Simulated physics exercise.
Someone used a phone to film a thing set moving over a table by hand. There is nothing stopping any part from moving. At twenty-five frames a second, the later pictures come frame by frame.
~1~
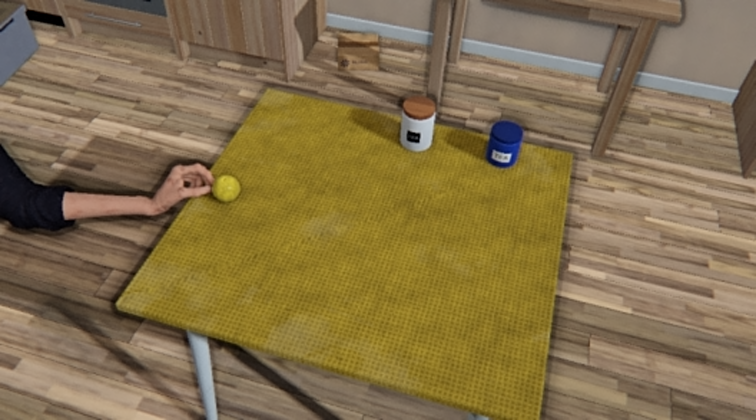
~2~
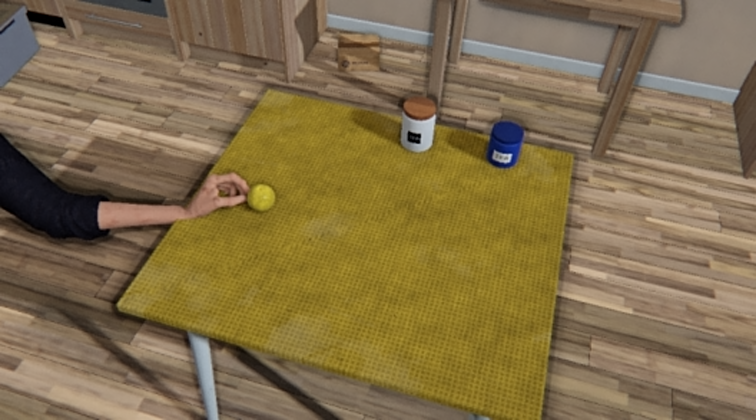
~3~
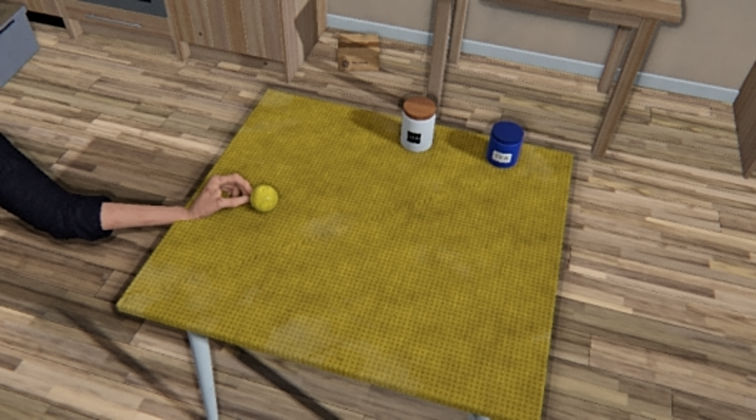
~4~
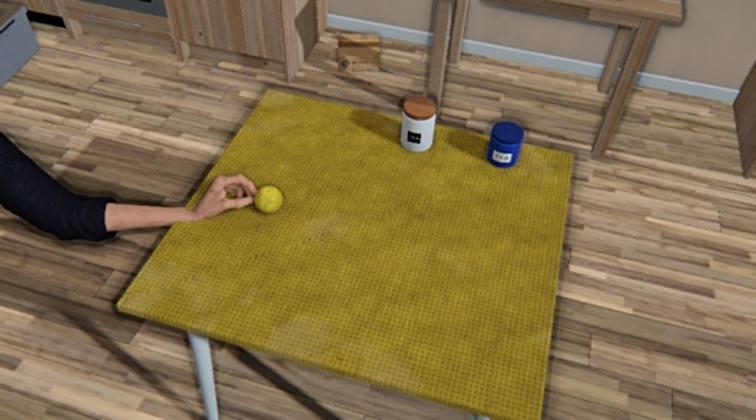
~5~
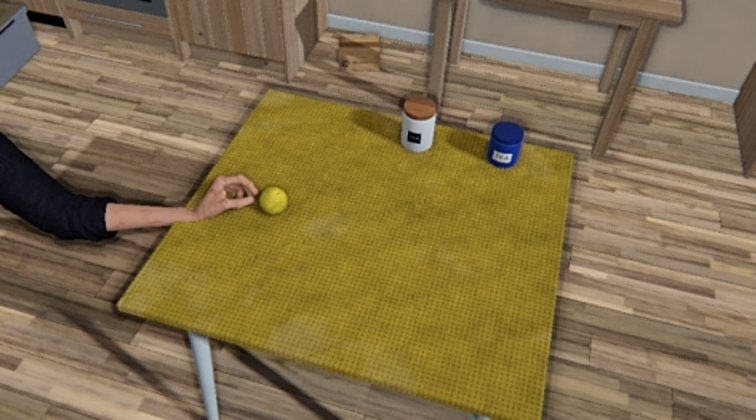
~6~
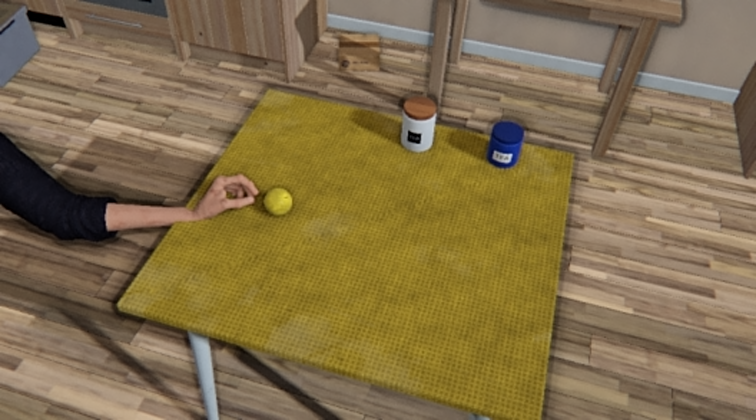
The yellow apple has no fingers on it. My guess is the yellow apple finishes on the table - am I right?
On the table.
Then, 0.10 s after the last picture, yellow apple rolled about its own width near (289, 204).
Then, 0.30 s after the last picture, yellow apple rolled about its own width near (307, 209).
Then, 0.60 s after the last picture, yellow apple rolled well along near (323, 213).
At rest, moved from the start, yellow apple. Seen from the same camera at the end, yellow apple near (327, 214).
